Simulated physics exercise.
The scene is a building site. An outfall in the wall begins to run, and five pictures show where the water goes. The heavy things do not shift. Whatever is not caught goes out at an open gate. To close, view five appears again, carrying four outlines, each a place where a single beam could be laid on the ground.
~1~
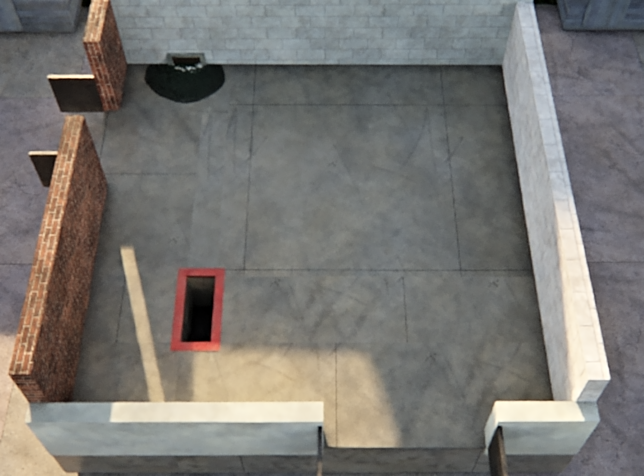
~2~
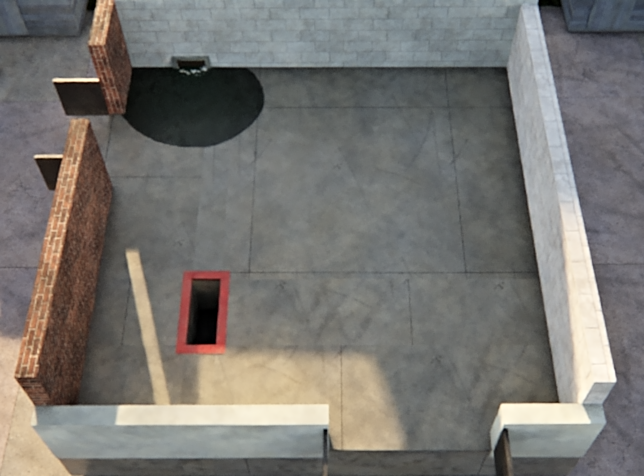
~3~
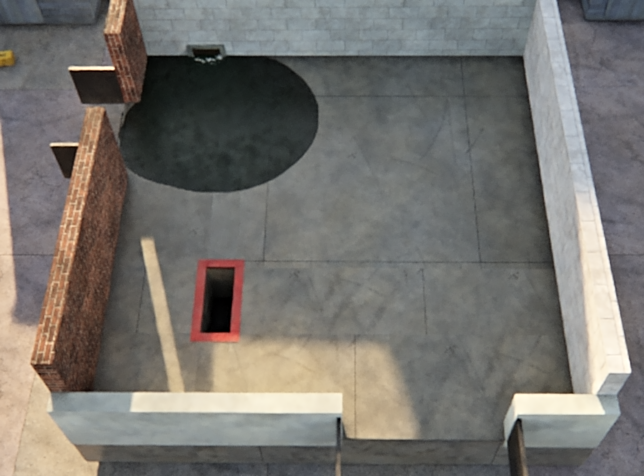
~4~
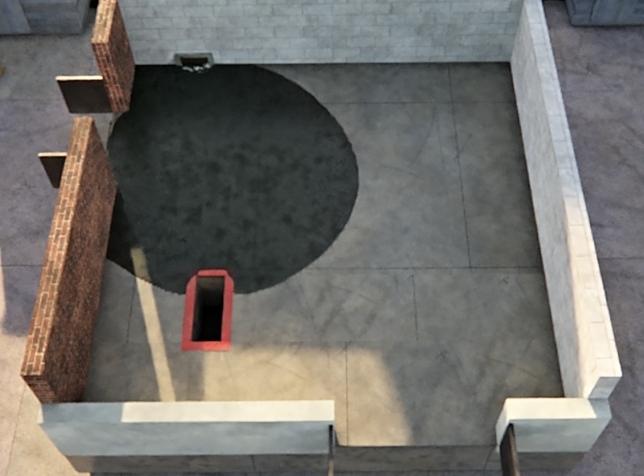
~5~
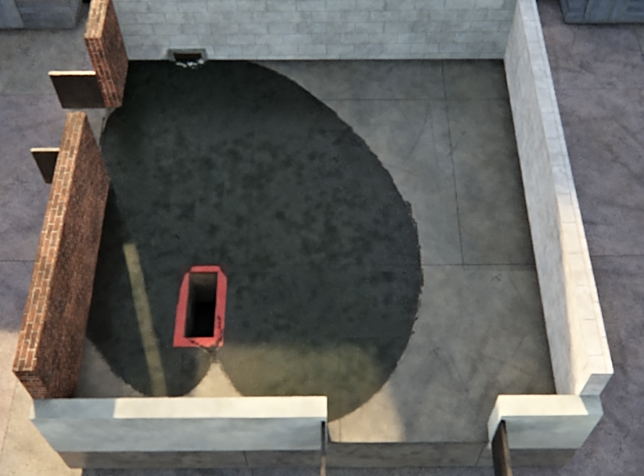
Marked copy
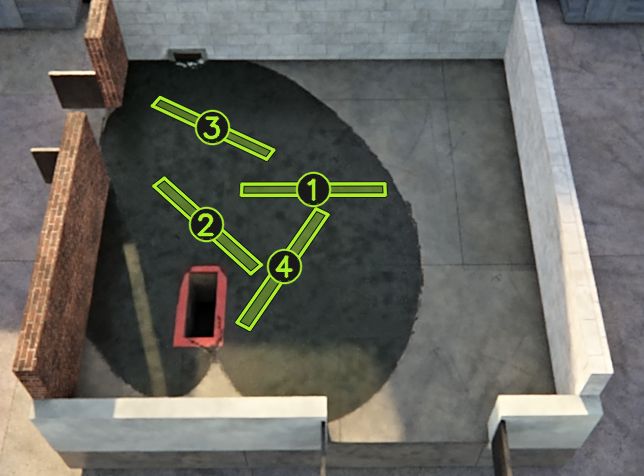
Dark water spreads from the back wall across the walled concrete floor and surrounds the red-rimmed drain.
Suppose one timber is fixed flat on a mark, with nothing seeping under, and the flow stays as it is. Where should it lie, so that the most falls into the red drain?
Choose 4.
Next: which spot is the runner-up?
It is 1.
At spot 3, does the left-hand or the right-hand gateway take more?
The right one.
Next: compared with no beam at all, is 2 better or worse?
It is worse.
On the marked copy, 1 from (241, 189) to (385, 189); 2 from (159, 182) to (256, 269); 3 from (156, 101) to (270, 154); 4 from (243, 325) to (321, 211).
With 1, about 26 % of the stream runs into the red drain, about 73 % out by the gates.
With 2, about 11 % of the stream runs into the red drain, about 88 % out by the gates.
With 3, about 10 % of the stream runs into the red drain, about 89 % out by the gates.
With 4, about 55 % of the stream runs into the red drain, about 45 % out by the gates.
